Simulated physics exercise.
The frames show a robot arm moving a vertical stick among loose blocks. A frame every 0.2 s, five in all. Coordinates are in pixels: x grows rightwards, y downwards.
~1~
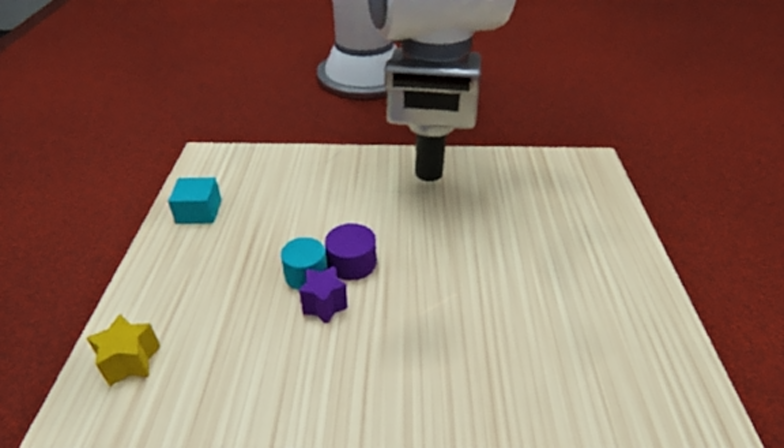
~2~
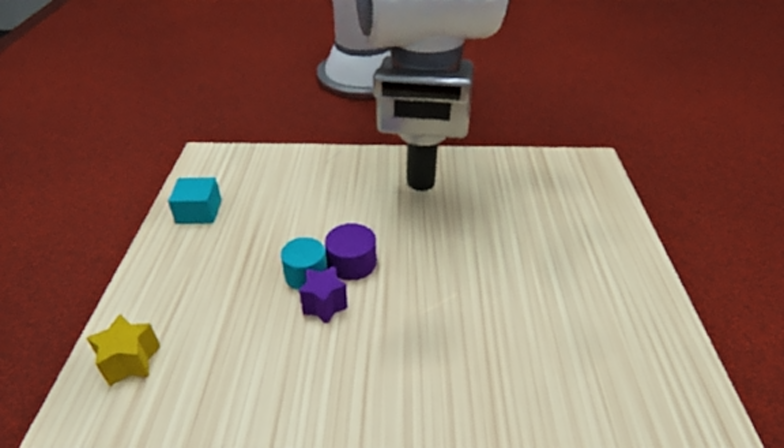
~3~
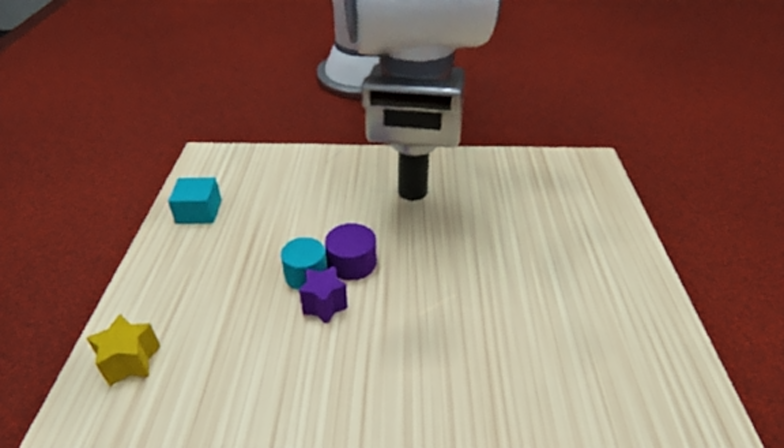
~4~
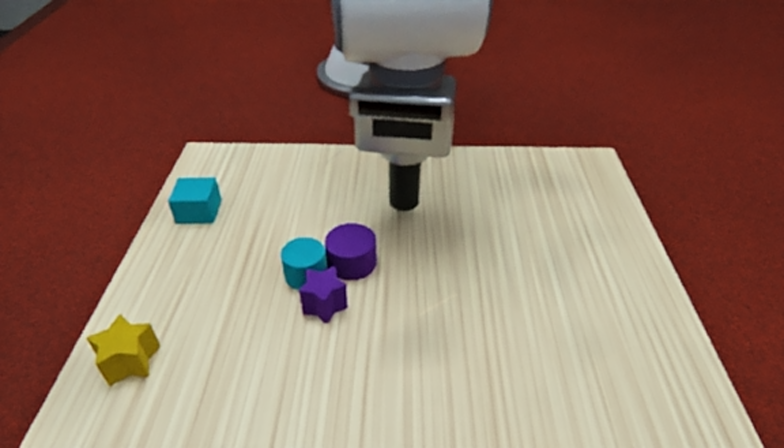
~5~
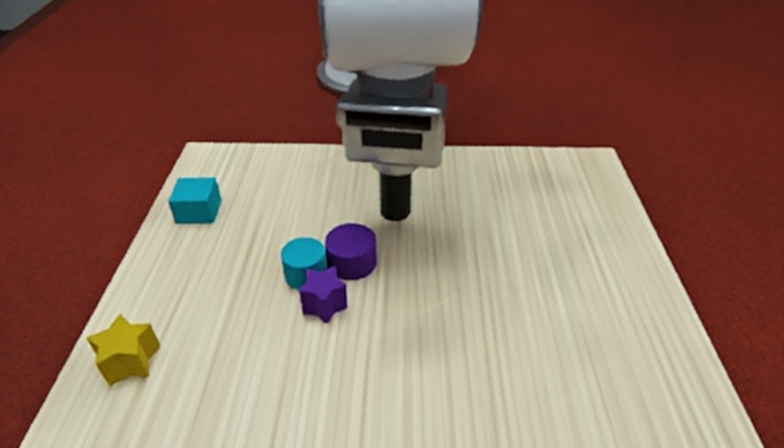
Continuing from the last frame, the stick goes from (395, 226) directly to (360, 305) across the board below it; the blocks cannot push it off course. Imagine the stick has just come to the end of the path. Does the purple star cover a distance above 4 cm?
Going by the path, no.
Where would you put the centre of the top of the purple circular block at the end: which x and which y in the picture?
The middle of its top is at (319, 265).
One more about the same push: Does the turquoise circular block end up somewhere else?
Yes
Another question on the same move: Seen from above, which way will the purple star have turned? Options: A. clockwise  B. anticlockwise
B
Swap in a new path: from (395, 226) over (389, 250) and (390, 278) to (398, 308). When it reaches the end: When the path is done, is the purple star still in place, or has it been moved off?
At the end, its place is the same.
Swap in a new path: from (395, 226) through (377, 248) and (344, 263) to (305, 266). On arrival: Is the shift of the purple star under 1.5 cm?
No, that is not what happens.
The first path, step by step. One third of the way, stick (384, 236); turquoise circular block (299, 252); purple circular block (347, 242).
Two thirds of the way, stick (372, 263); turquoise circular block (278, 255); purple star (311, 295), turned 20° anticlockwise; purple circular block (327, 257).
At the end, stick (359, 291); turquoise circular block (274, 254); purple star (303, 299), turned 50° anticlockwise; purple circular block (319, 265).
